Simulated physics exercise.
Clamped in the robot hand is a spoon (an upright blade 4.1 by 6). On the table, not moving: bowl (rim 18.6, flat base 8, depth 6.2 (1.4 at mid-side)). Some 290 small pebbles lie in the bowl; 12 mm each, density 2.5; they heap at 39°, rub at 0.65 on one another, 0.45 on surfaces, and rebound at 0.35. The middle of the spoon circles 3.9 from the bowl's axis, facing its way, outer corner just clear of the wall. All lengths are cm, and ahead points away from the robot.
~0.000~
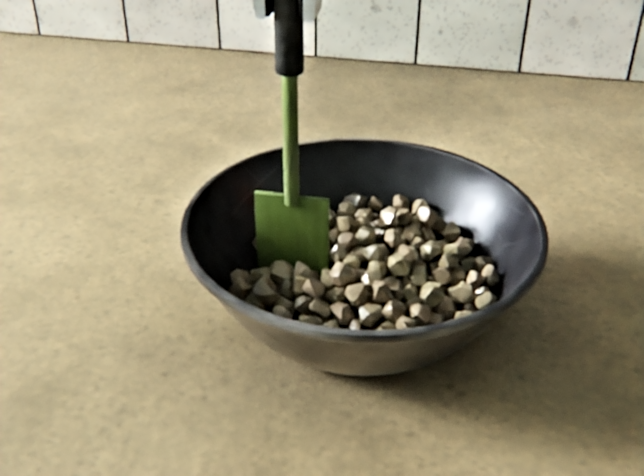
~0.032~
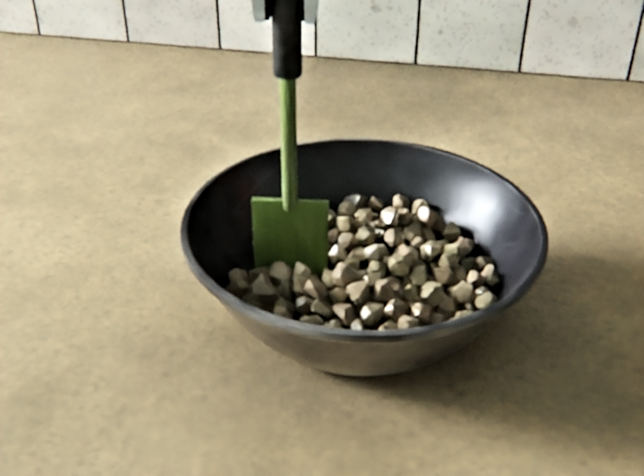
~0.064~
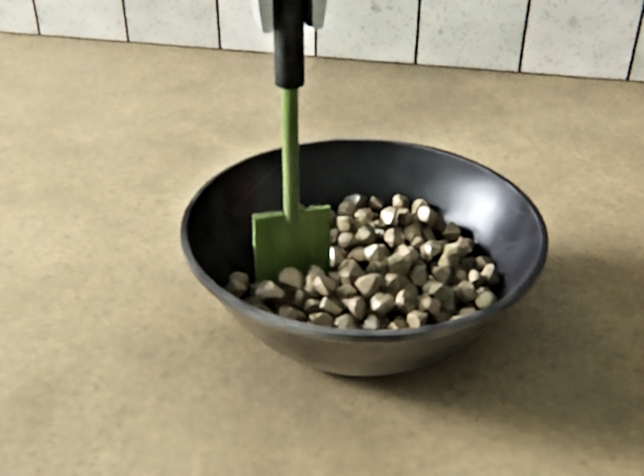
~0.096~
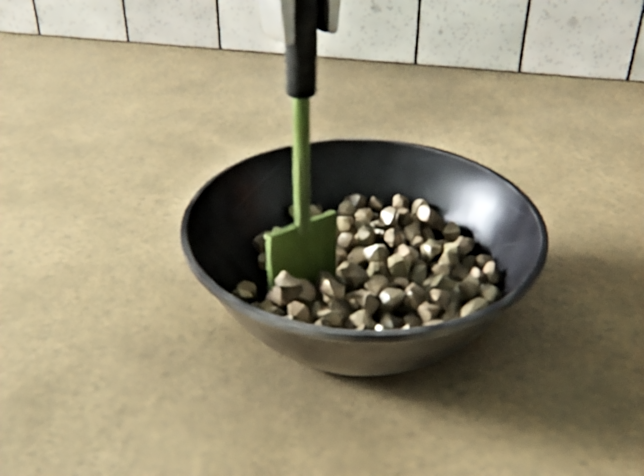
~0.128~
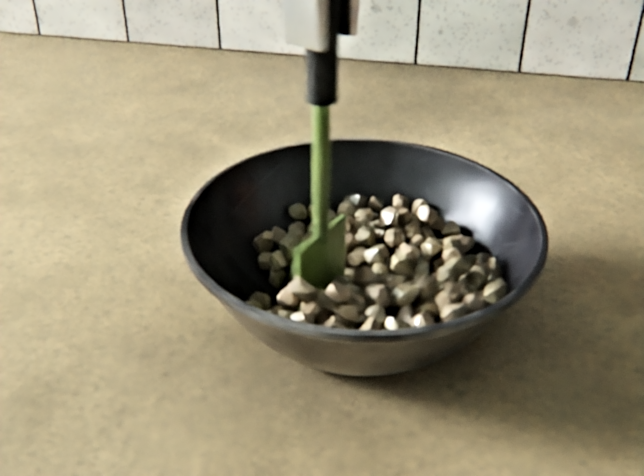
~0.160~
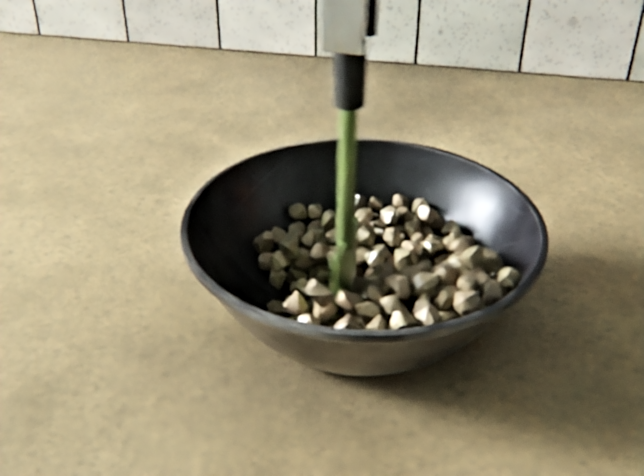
A green spatula-like tool held in a robot's grip swept through a dark bowl of small pebbles, moving from the left side toward the near middle, turning edge-on and nudging some pebbles along.
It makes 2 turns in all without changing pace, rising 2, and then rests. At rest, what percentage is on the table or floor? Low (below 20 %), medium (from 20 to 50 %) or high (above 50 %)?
Answer: Low; below 20 % of the small pebbles finish on the table or floor.
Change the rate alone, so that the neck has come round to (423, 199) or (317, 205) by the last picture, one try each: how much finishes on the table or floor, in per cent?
About 30 and 5 per cent.
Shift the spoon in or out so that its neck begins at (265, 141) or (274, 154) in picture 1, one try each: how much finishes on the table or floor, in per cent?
Some 15 and 20 per cent.
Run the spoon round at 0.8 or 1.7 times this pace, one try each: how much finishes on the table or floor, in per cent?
Some 10 and 30 per cent.
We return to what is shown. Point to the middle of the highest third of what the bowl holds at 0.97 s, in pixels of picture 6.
Near (420, 225).
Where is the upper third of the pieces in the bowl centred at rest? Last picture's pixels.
Near (311, 255).
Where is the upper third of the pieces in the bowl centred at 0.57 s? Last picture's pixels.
At about (261, 216).
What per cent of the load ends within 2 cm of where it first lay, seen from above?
Roughly 5 per cent.
By 0.57 s, 334° round, highest piece 8 above the table; 277 in the bowl, 13 on the table or floor, 3 in flight or on the tool.
By 0.97 s, 223° round, highest piece 7 above the table; 260 in the bowl, 31 on the table or floor, 2 in flight or on the tool.
By 1.38 s, 0° round, highest piece 6 above the table; 259 in the bowl, 34 on the table or floor.
By 2.08 s, 0° round, highest piece 6 above the table; 259 in the bowl, 34 on the table or floor.
Final count, 259 in the bowl, 34 on the table or floor. That is 12 % on the table or floor.
